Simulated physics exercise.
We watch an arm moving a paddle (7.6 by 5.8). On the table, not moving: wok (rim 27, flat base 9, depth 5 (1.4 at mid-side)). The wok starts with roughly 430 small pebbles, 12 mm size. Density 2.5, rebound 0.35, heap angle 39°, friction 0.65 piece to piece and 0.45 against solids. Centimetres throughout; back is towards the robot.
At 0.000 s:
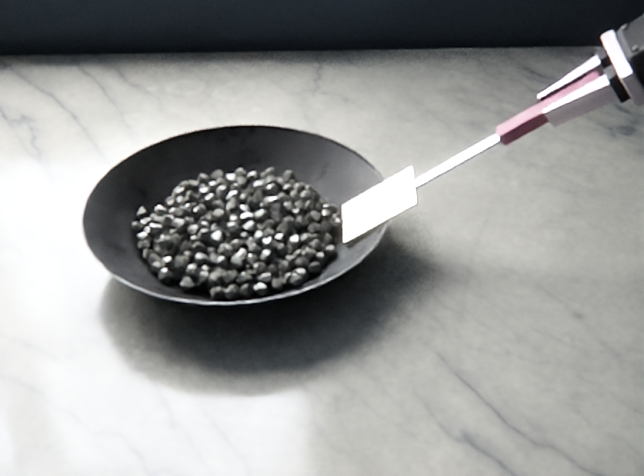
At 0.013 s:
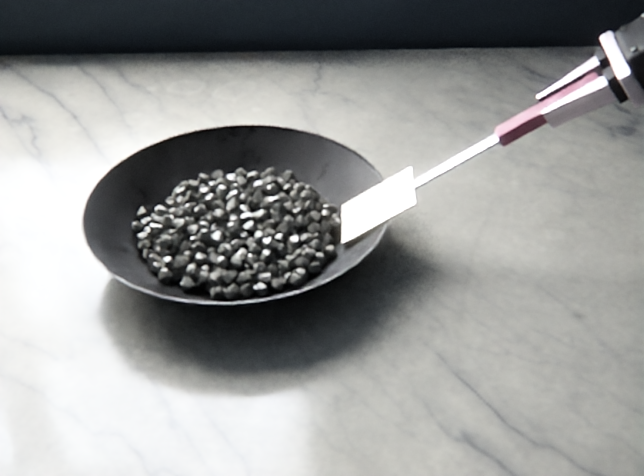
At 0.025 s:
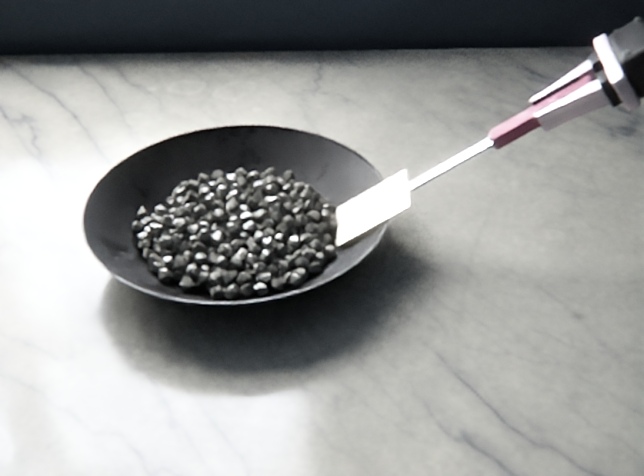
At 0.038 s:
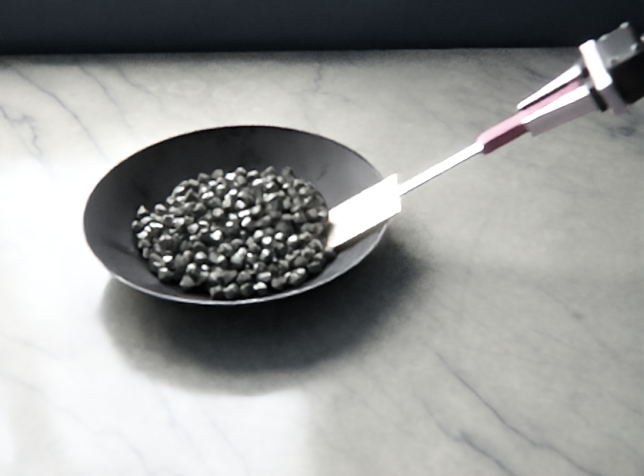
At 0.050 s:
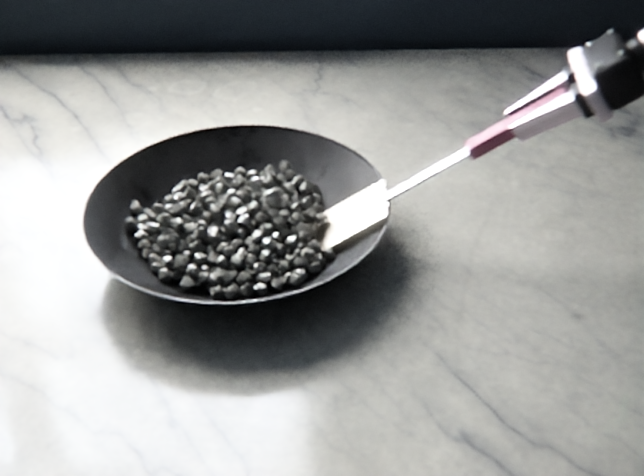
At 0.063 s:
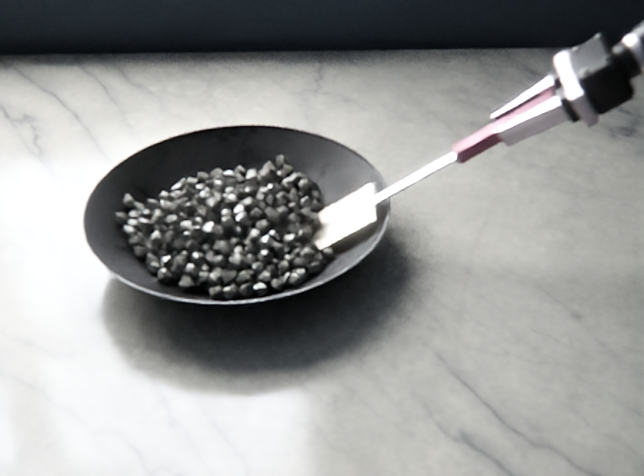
On a grey marble table, a robot arm slides a white paddle down-left into a dark wok, nudging small dark pebbles leftward.
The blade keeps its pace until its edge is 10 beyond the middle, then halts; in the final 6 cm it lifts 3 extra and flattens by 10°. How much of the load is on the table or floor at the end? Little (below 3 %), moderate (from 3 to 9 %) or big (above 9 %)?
Share on the table or floor: Big (above 9 %).
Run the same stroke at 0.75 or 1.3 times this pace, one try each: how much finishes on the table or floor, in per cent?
Some 25 and 35 per cent.
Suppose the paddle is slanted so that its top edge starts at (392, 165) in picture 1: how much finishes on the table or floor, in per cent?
About 35 per cent.
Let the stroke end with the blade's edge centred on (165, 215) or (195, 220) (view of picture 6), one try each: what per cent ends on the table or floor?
Some 15 and 5 per cent.
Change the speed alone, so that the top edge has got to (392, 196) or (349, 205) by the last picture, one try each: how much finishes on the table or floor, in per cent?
Some 25 and 40 per cent.
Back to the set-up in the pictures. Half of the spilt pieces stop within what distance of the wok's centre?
Some 24 cm.
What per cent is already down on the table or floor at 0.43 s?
Some 30 per cent.
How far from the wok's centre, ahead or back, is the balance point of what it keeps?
About 2.0 cm ahead.
After 0.13 s, sloping 34°, highest piece 6 above the table; 431 in the wok.
After 0.20 s, sloping 31°, highest piece 7 above the table; 425 in the wok, 6 on the blade or in flight.
After 0.43 s, sloping 24°, highest piece 8 above the table; 281 in the wok, 125 on the table or floor, 25 on the blade or in flight.
After 1.48 s, sloping 24°, highest piece 5 above the table; 281 in the wok, 150 on the table or floor.
In the end, 281 in the wok, 150 on the table or floor. That is 35 % on the table or floor.
